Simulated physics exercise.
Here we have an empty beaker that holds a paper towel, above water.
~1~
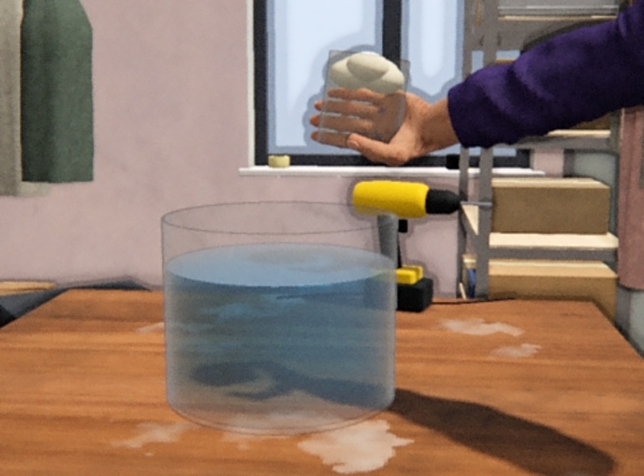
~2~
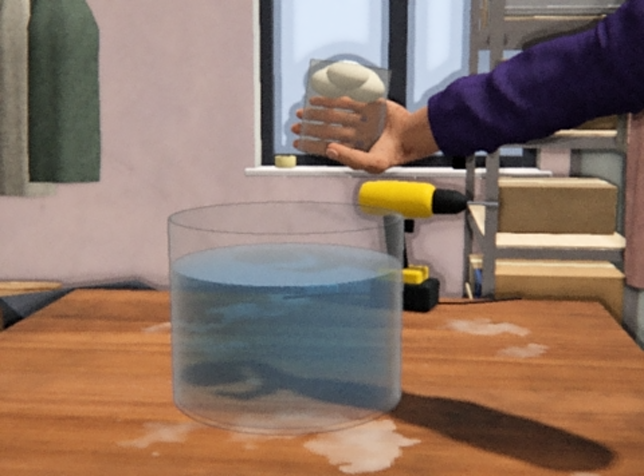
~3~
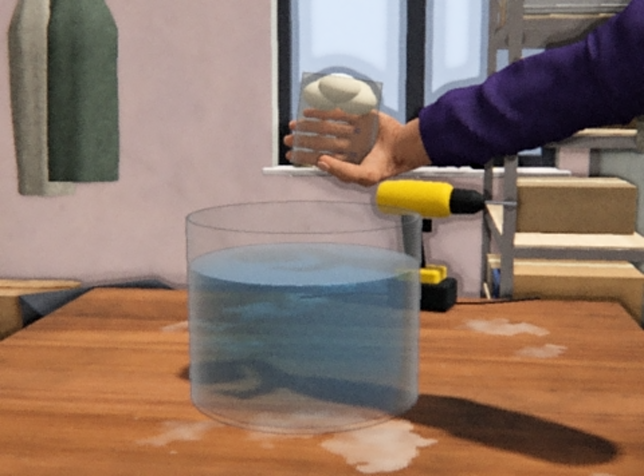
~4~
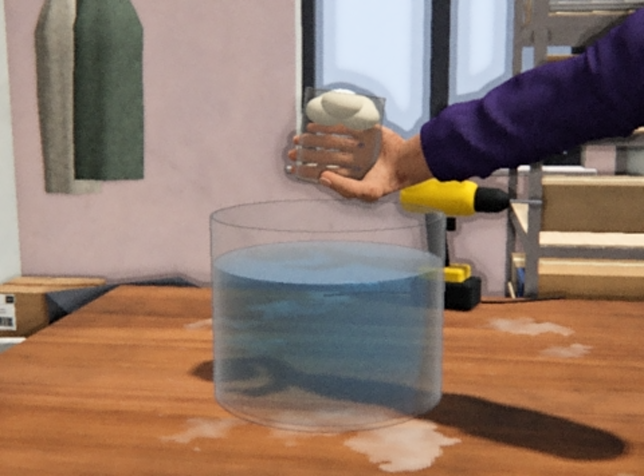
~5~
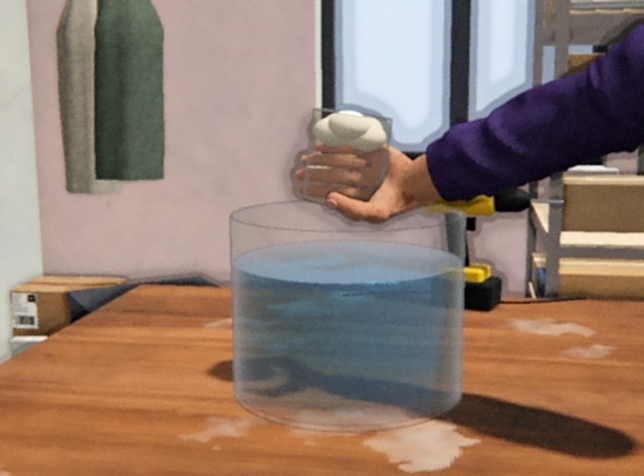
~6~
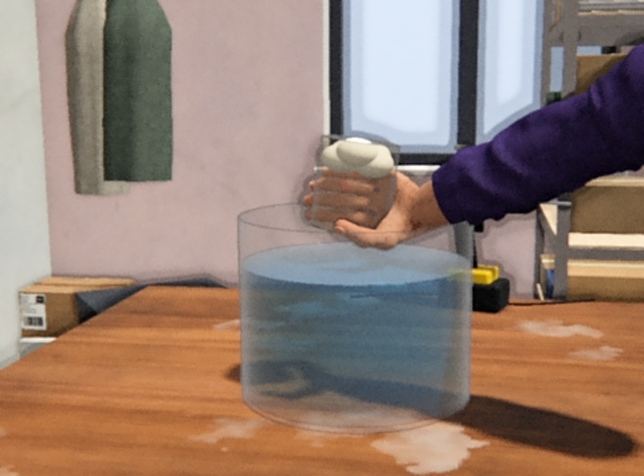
A hand lowering an upside-down clear beaker with a crumpled white paper towel inside toward a round tub of water on a wooden table.
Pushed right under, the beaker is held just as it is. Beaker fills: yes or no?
No.
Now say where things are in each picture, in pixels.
Beaker (363, 104) mouth down; above the clear tub, in the first picture.
Beaker (344, 112) mouth down; paper towel (348, 79); coming down, in the second picture.
Beaker (337, 124) mouth down; lower, in the third picture.
Beaker (340, 139) mouth down; paper towel (344, 107); lower still, in the fourth picture.
Beaker (347, 160) mouth down; close to the surface, in the fifth picture.
Beaker (355, 186) mouth down; paper towel (359, 154); just over the surface, in the sixth picture.
Next, the beaker enters the water.
After that, air is trapped inside and holds the level down.
Finally, the beaker is under, still full of air, and the paper towel is dry.
